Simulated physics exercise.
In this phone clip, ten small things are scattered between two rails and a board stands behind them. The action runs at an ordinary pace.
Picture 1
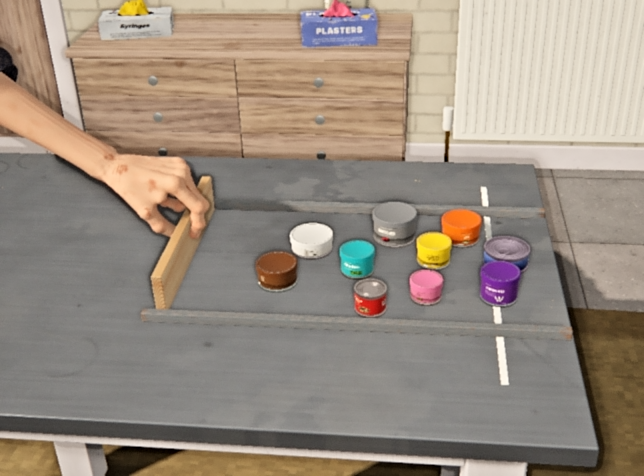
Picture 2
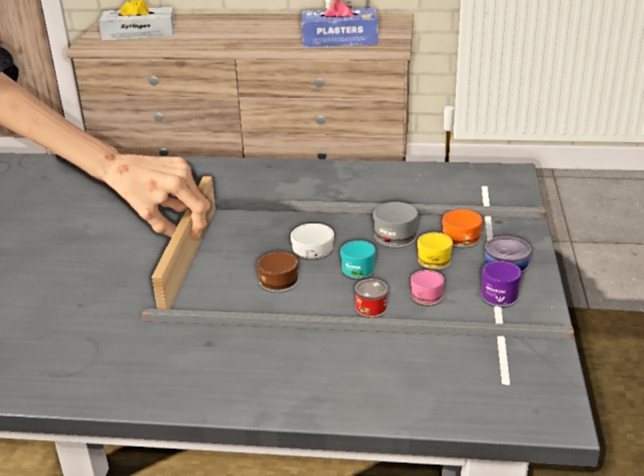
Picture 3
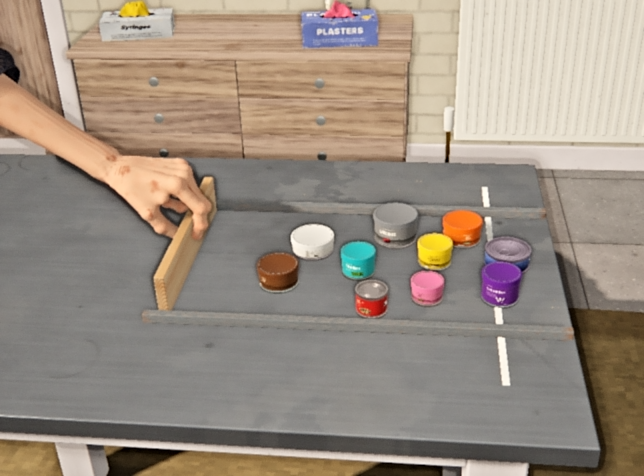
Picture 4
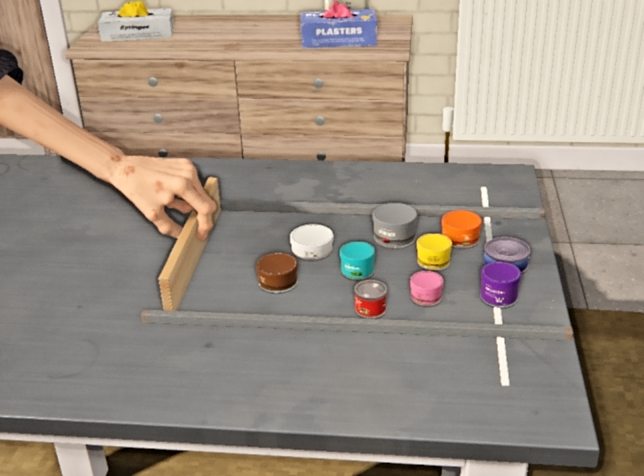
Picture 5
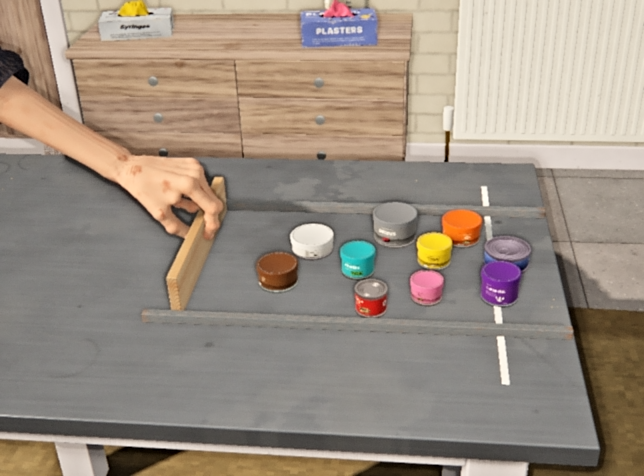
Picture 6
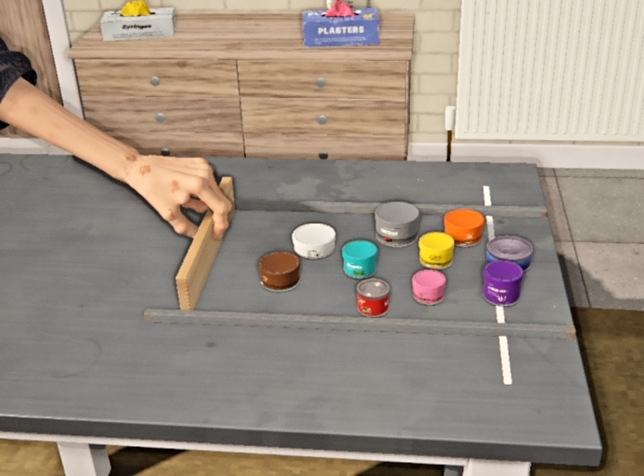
A hand sliding a wooden board slightly right between two rails on a grey table, with ten colourful little pots sitting still.
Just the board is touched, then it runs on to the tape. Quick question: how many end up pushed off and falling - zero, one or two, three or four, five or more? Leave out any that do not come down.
I predict exactly one or two will slip off.
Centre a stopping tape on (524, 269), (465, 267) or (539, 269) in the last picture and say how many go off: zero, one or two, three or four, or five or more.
In order: More than four, no fall at all, five or over.
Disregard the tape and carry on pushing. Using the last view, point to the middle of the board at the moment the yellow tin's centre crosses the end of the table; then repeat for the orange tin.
When the yellow tin crosses, the middle is near (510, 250); when the orange tin crosses, near (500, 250).
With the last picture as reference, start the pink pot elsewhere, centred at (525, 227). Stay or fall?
From that start, the object then does not stay.
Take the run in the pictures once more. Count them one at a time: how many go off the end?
1.
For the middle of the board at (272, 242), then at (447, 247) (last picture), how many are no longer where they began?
First 1, after that 10.
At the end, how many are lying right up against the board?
That comes to 5.
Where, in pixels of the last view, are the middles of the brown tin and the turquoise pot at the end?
They come to rest around (520, 288) and (514, 265).
Early on, none off yet; blue tin at rest near (509, 255); purple tin at rest near (503, 284); orange tin at rest near (464, 228).
A while later, none off yet; blue tin at rest near (509, 255); purple tin at rest near (503, 284); orange tin moving near (467, 229).
Finally, the number that fall off is one or two; lost, blue tin.
